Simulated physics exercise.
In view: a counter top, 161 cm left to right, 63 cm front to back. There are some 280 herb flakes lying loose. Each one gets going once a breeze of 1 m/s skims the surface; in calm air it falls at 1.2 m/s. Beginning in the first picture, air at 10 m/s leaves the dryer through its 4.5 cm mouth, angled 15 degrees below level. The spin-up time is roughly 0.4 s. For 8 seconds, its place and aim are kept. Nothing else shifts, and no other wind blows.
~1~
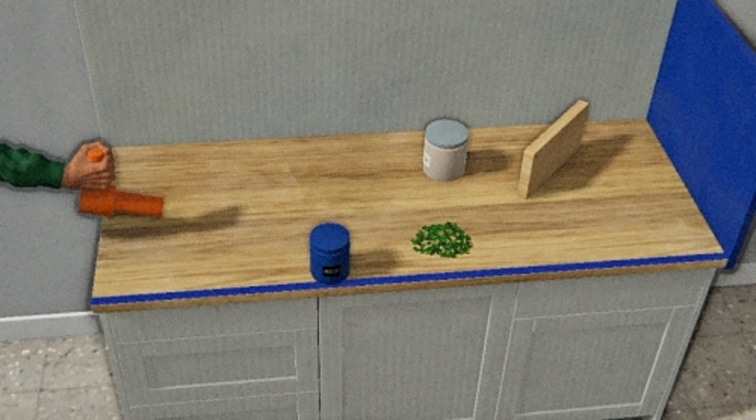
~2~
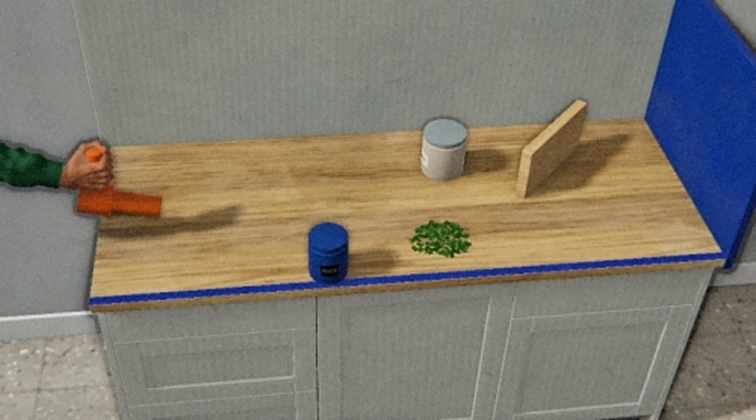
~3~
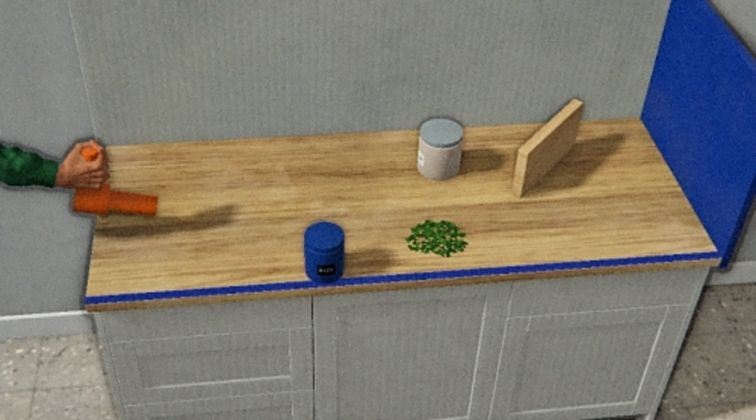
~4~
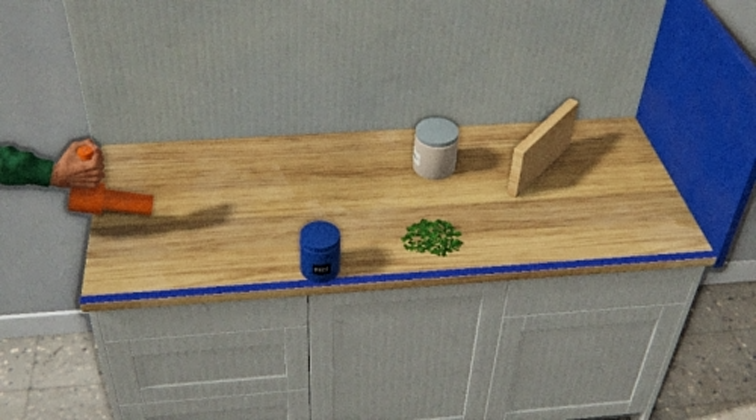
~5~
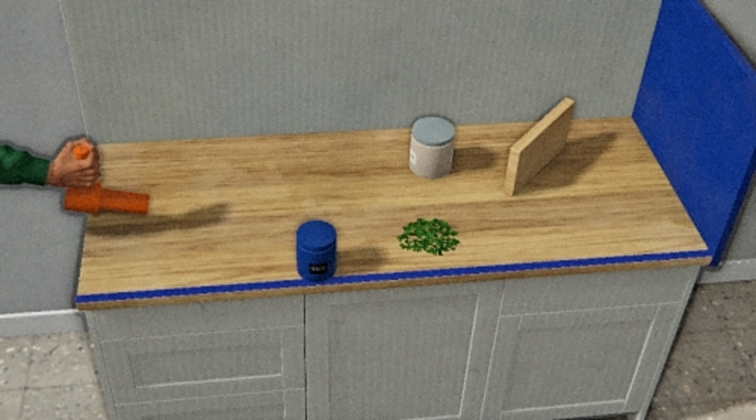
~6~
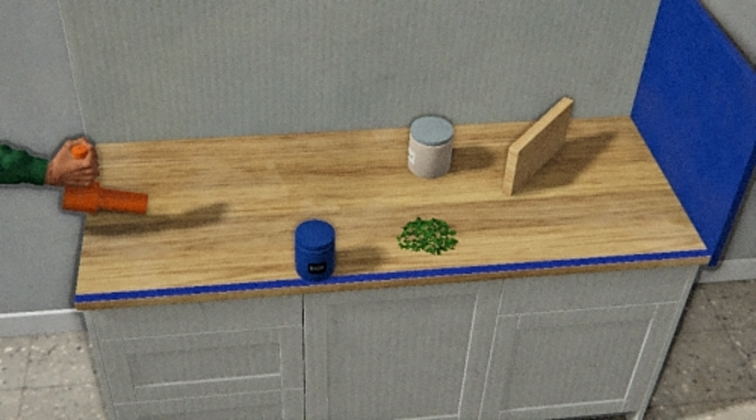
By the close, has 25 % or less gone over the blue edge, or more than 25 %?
Short version: The quarter limit is exceeded at that edge.
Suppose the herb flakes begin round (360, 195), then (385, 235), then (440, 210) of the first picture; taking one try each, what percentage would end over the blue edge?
0, 80 and 2 in a hundred, respectively.
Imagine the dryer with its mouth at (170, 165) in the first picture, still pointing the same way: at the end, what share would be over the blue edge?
Then the share would be close to 100 percent.
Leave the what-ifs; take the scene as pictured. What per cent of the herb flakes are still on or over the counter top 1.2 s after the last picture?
Roughly 25 per cent.
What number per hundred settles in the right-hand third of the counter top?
15 %.
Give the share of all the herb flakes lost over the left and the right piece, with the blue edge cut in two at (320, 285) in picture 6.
0 % left, 80 % right.
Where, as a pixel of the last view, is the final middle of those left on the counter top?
(691, 221).
Then, 1.2 s after the last picture, 20 % are on the move or not yet settled, 76 % are over the blue edge; the middle of those still in play is near (694, 226).
Then, 2.2 s after the last picture, 16 % are on the move or not yet settled, 78 % are over the blue edge; the middle of those still in play is near (694, 226).
Then, 4.0 s after the last picture, 12 % are on the move or not yet settled, 82 % are over the blue edge; the middle of those still in play is near (693, 224).
Then, 7.6 s after the last picture, at the end, 84 % are over the blue edge; the middle of those still in play is near (691, 221).
